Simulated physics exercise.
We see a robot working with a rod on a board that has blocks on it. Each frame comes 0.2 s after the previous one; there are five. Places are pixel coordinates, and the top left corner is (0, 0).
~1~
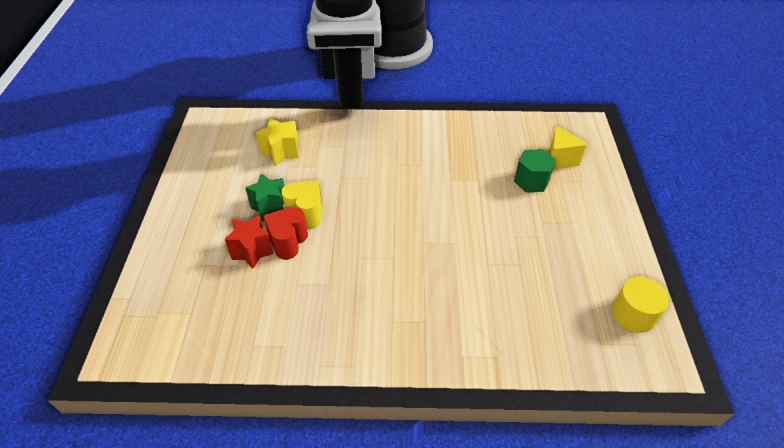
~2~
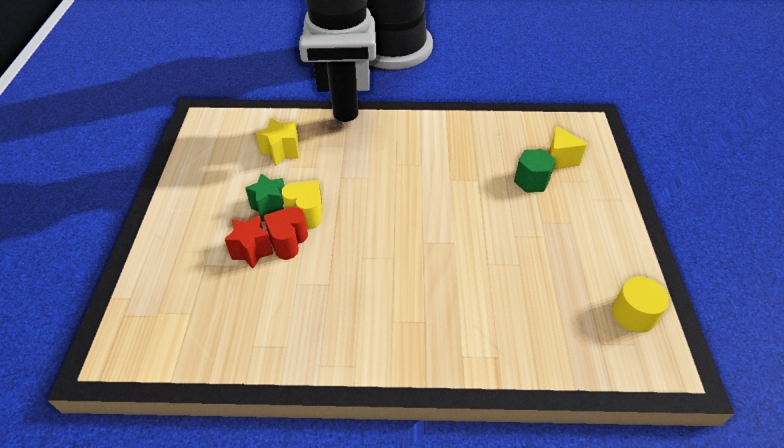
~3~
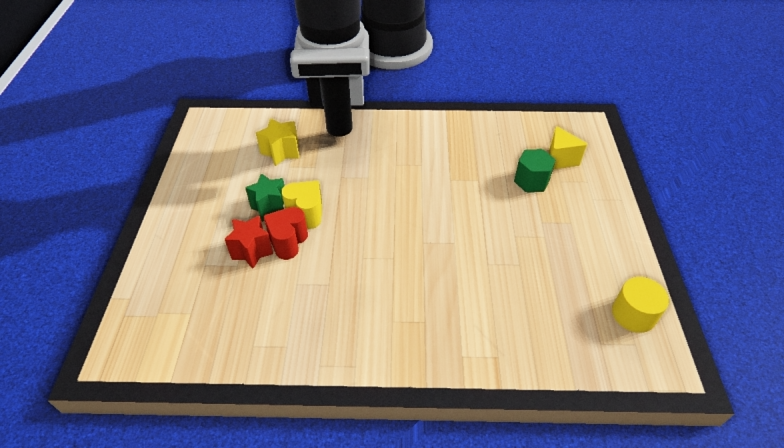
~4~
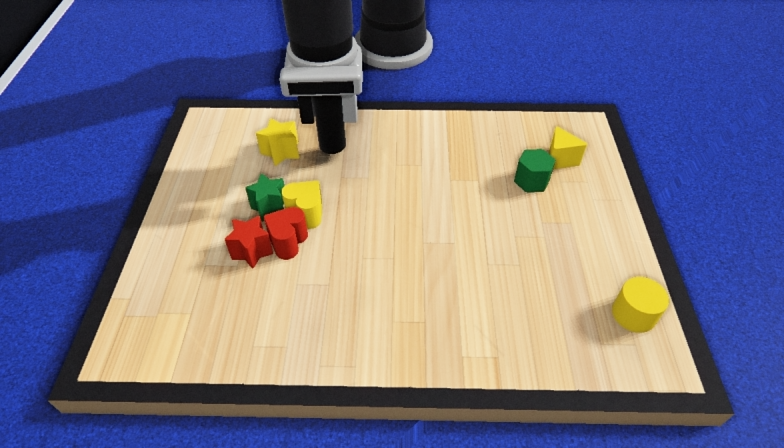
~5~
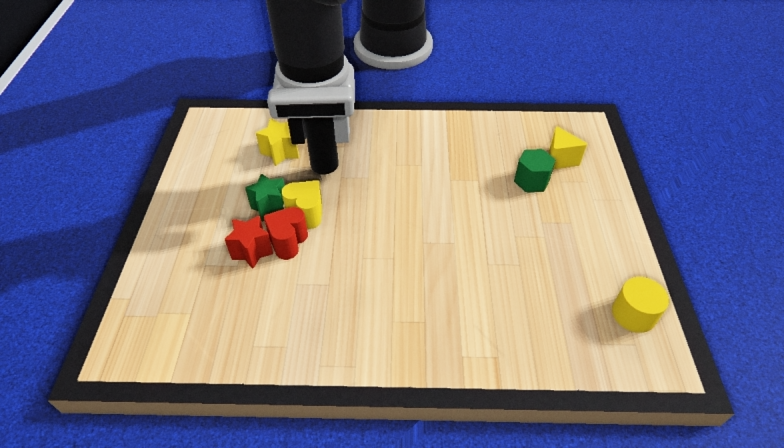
A black robot arm with a rod at its tip moves steadily forward and slightly left from the far edge of a black-rimmed wooden board on blue fabric, seen from above by a still camera. Red, green and yellow blocks cluster left beneath a yellow star, while a green hexagon, yellow triangle and yellow cylinder sit right. The rod nears the cluster, and no block moves.
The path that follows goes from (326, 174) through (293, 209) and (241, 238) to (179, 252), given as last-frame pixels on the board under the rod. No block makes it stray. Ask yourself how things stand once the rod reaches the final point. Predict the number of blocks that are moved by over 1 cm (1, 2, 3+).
That push would leave three or more blocks displaced by more than about 1 cm.
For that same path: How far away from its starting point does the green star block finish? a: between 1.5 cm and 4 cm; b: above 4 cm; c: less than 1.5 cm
Choice a: Between 1.5 cm and 4 cm.
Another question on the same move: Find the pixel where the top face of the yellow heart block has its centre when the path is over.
Located at (305, 209).
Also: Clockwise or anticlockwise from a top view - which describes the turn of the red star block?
It ends up turned anticlockwise.
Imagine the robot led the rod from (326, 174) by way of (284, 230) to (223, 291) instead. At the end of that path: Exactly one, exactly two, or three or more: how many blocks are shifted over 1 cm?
It's going to be three or more.
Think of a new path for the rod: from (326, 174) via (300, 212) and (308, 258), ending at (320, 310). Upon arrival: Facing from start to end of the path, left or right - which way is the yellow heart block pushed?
Facing from start to end, it shifts left.
What follows on the original path. One third of the way, rod (291, 201); green star block (260, 188); red heart block (285, 229), turned 30° clockwise; yellow heart block (304, 207), turned 25° anticlockwise.
Two thirds of the way, rod (238, 229); red star block (239, 239); green star block (240, 191), turned 70° clockwise; red heart block (285, 232), turned 35° clockwise; yellow heart block (305, 209), turned 30° anticlockwise.
At the end, rod (175, 244); red star block (236, 241), turned 25° anticlockwise; green star block (240, 191), turned 70° clockwise; red heart block (285, 232), turned 35° clockwise; yellow heart block (305, 209), turned 30° anticlockwise.
